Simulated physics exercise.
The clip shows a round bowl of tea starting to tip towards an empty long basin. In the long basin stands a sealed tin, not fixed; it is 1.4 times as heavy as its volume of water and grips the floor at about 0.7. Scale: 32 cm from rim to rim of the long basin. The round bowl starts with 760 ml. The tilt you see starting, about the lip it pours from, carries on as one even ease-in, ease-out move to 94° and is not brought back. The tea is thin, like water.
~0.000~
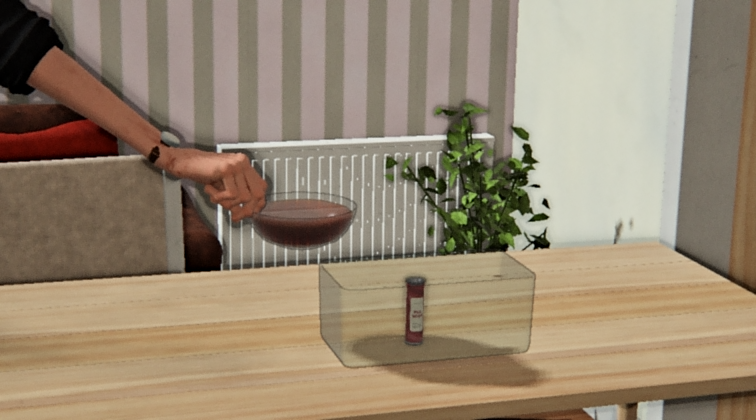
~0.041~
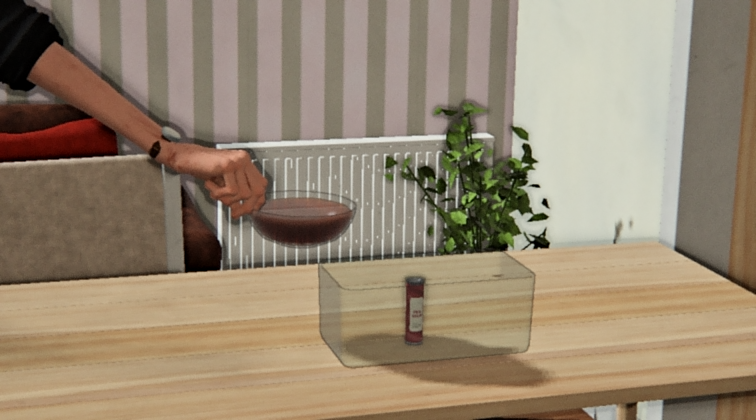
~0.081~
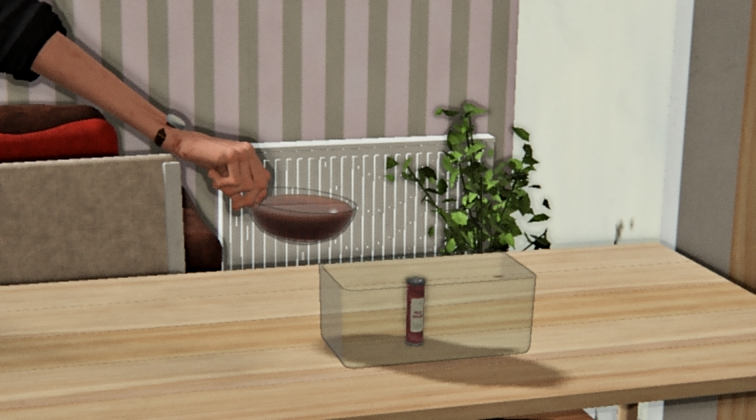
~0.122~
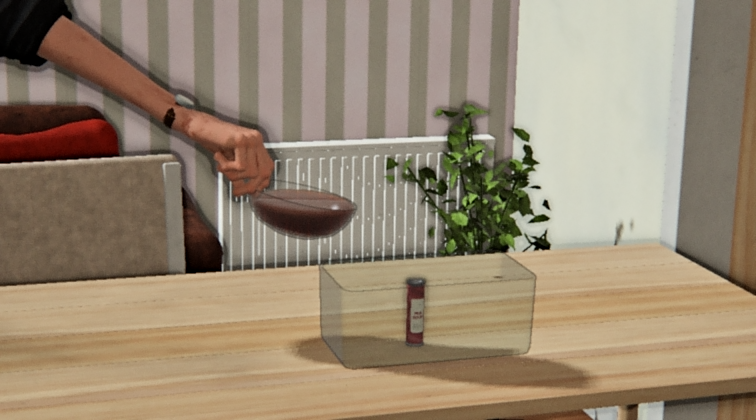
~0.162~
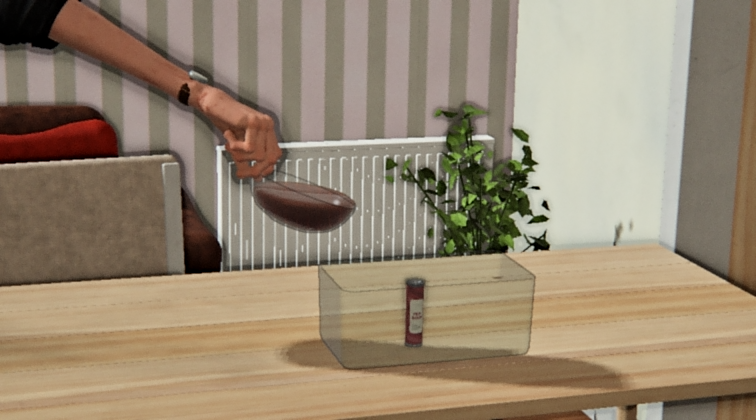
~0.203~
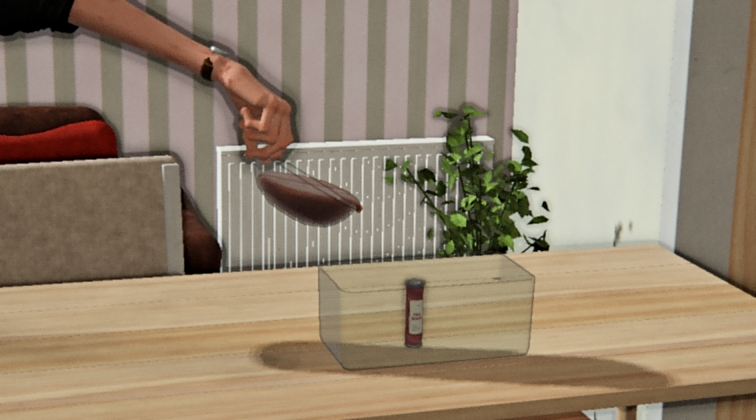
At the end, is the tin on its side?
The tin remains upright.
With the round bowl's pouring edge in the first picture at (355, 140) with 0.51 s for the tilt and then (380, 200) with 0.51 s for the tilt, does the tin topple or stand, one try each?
First it goes over; then it keeps standing.
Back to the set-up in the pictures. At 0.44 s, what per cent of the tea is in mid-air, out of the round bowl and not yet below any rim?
Near 68 in a hundred.
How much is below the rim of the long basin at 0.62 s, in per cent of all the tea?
About 94 per cent.
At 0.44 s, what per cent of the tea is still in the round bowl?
Some 18 per cent.
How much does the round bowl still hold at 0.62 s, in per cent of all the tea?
Some 0 per cent.
After 0.44 s the tilt is 90° and 17 per cent is still to pour; the tin stands where it began.
After 0.62 s the tilt is 94° and 0 per cent is still to pour; the tin stands where it began.
After 0.81 s the tilt is 94° and 0 per cent is still to pour; the tin stands where it began.
After 1.01 s the tilt is 94° and 0 per cent is still to pour; the tin stands where it began.
In the end the tin stands where it began.
